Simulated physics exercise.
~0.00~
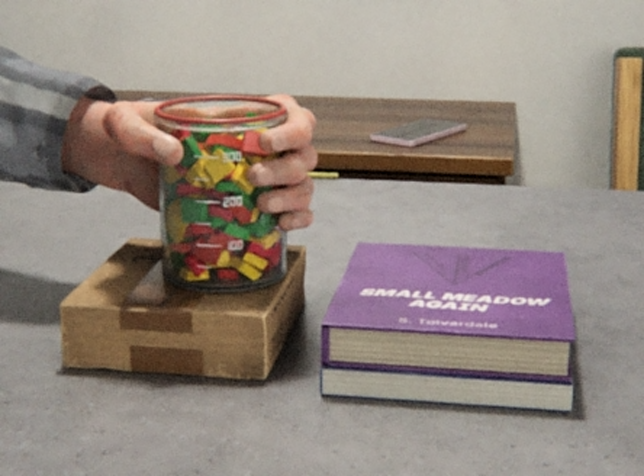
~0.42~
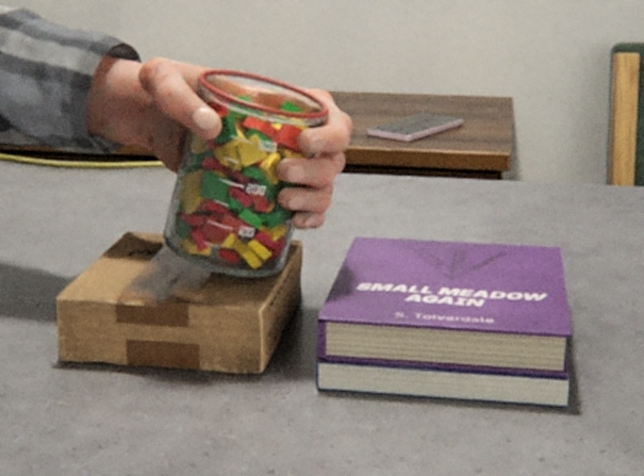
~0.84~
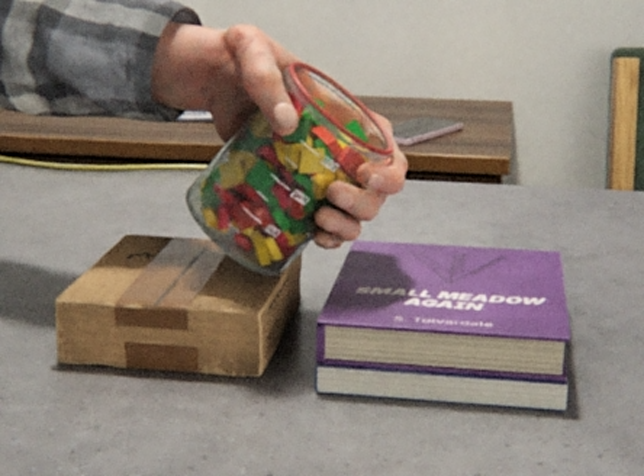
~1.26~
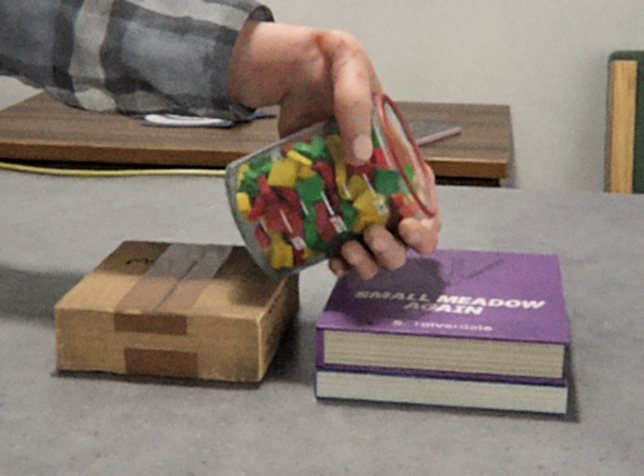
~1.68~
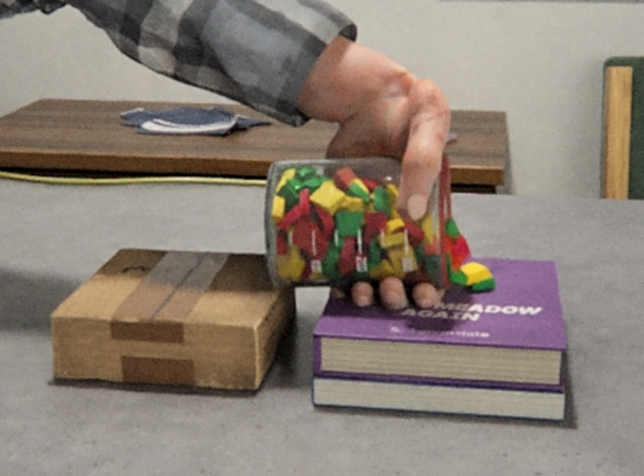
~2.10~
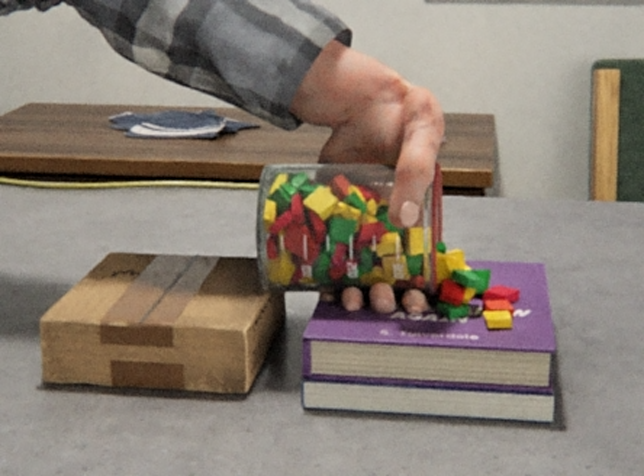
A hand tips a jar of colourful pieces onto purple books, and a few spill out.
